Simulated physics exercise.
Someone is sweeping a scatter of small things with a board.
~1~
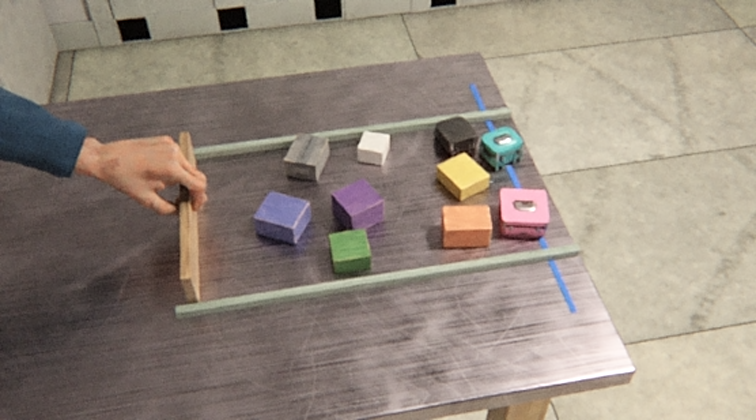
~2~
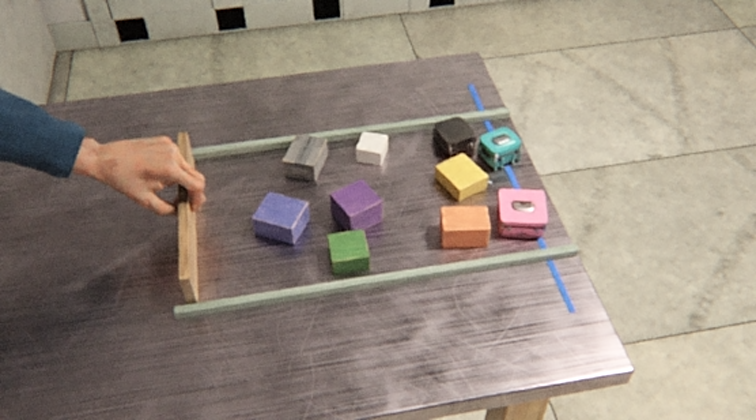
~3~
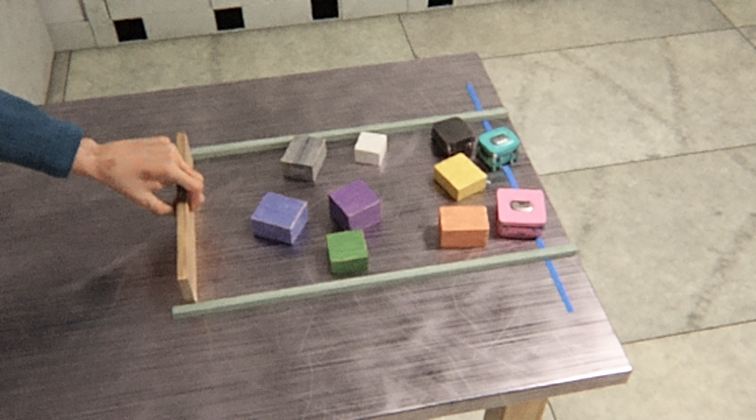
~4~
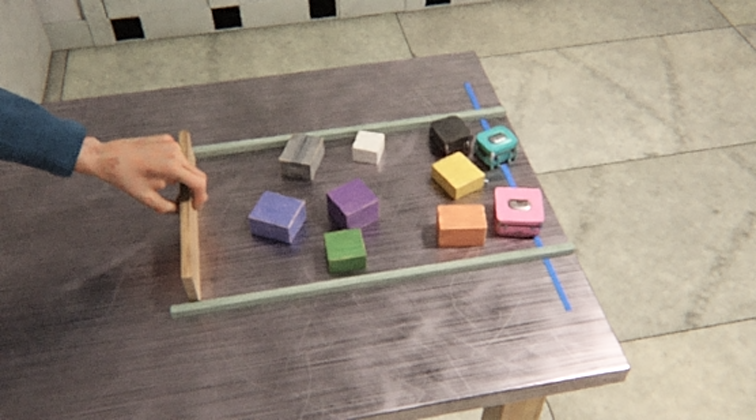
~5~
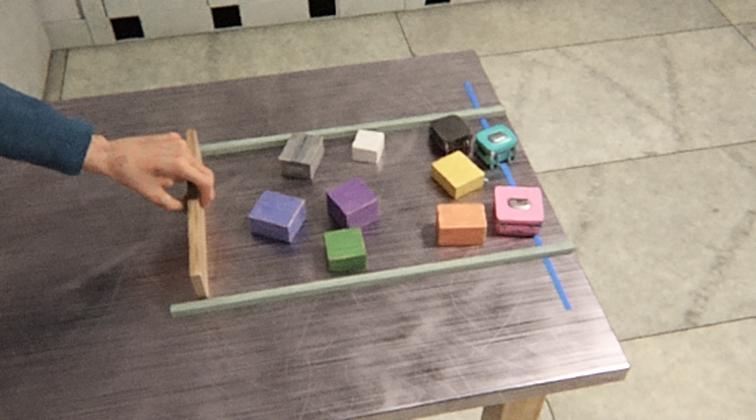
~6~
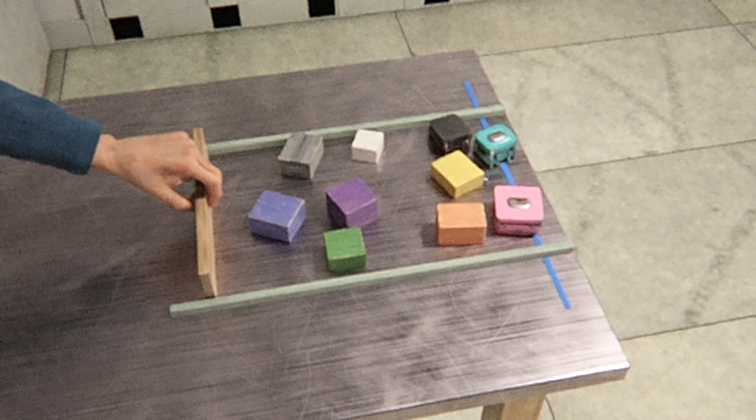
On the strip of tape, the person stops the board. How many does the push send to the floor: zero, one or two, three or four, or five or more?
Most likely the sweep will knock off at least five.
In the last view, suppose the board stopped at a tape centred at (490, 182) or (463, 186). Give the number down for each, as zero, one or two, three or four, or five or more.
First spot, at least five; second spot, either one or two.
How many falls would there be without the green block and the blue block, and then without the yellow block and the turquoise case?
Going first to second: 4 and 5.
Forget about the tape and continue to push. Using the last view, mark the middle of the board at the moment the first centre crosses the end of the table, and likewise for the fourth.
About (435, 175), then about (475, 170).
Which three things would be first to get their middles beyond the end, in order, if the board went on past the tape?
They are the turquoise case, then the pink case, then the black case.
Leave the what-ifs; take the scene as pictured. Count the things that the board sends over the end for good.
Taken together, the number is 7.
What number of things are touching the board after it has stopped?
Result: 3 in all.
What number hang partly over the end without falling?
The number would be 3.
A little later, none off yet; turquoise case at rest near (495, 146); pink case at rest near (517, 211); black case at rest near (449, 135).
Next, one off so far; turquoise case dropping near (551, 198); pink case tilted well over near (580, 230); black case shifted well along near (518, 123).
When it is over, the number that fall off is five or more; down, purple block, white block, orange block, yellow block, black case, pink case and turquoise case.
